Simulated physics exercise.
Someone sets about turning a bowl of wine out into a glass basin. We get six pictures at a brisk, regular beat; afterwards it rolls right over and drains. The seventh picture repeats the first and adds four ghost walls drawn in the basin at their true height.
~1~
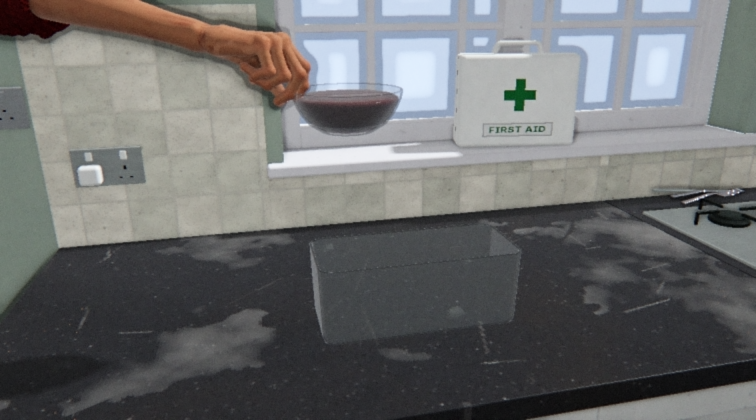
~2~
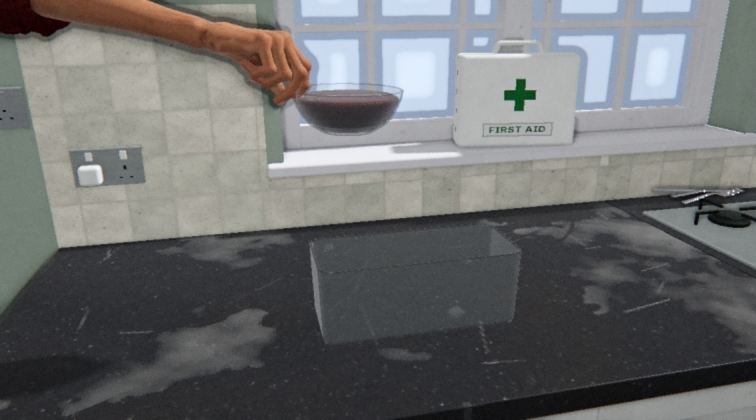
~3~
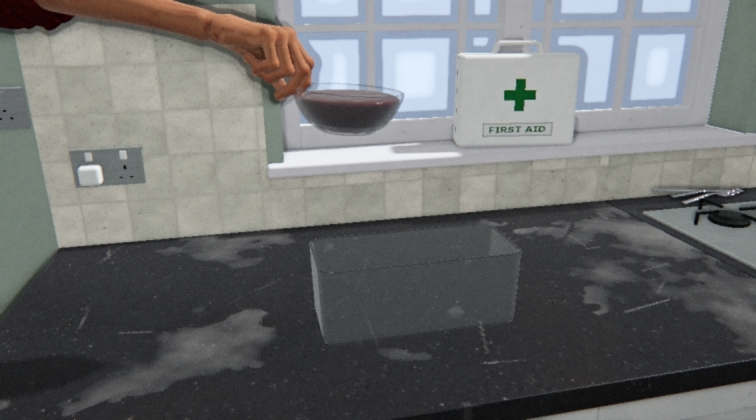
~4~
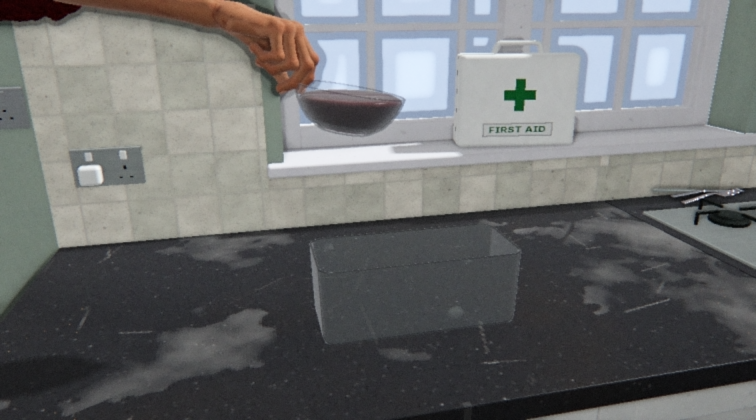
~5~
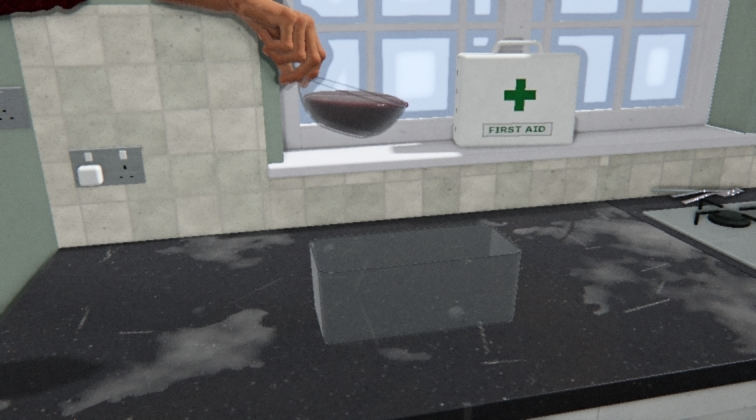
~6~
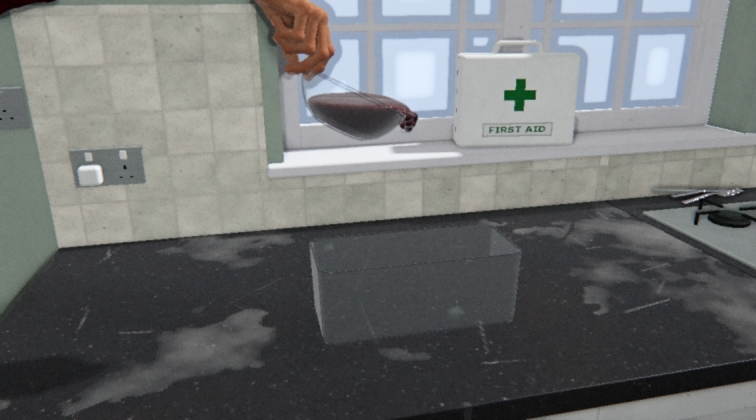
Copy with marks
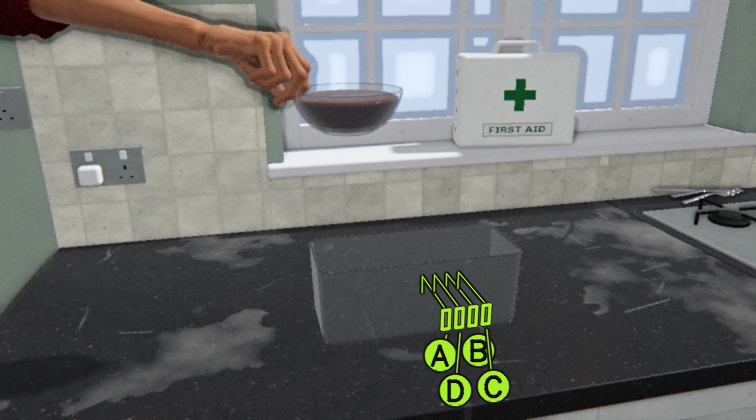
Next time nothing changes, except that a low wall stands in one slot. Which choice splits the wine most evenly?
D beats the others.
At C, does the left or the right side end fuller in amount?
The left side.
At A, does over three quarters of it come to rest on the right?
No.
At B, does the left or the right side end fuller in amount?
More ends on the left.
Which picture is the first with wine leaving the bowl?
Picture 5.
On the marked copy, A at (446, 334); B at (473, 331); C at (486, 329); D at (460, 332).
With A, about 34 % ends left of the wall and 64 % right of it.
With B, about 71 % ends left of the wall and 27 % right of it.
With C, about 89 % ends left of the wall and 9 % right of it.
With D, about 46 % ends left of the wall and 52 % right of it.
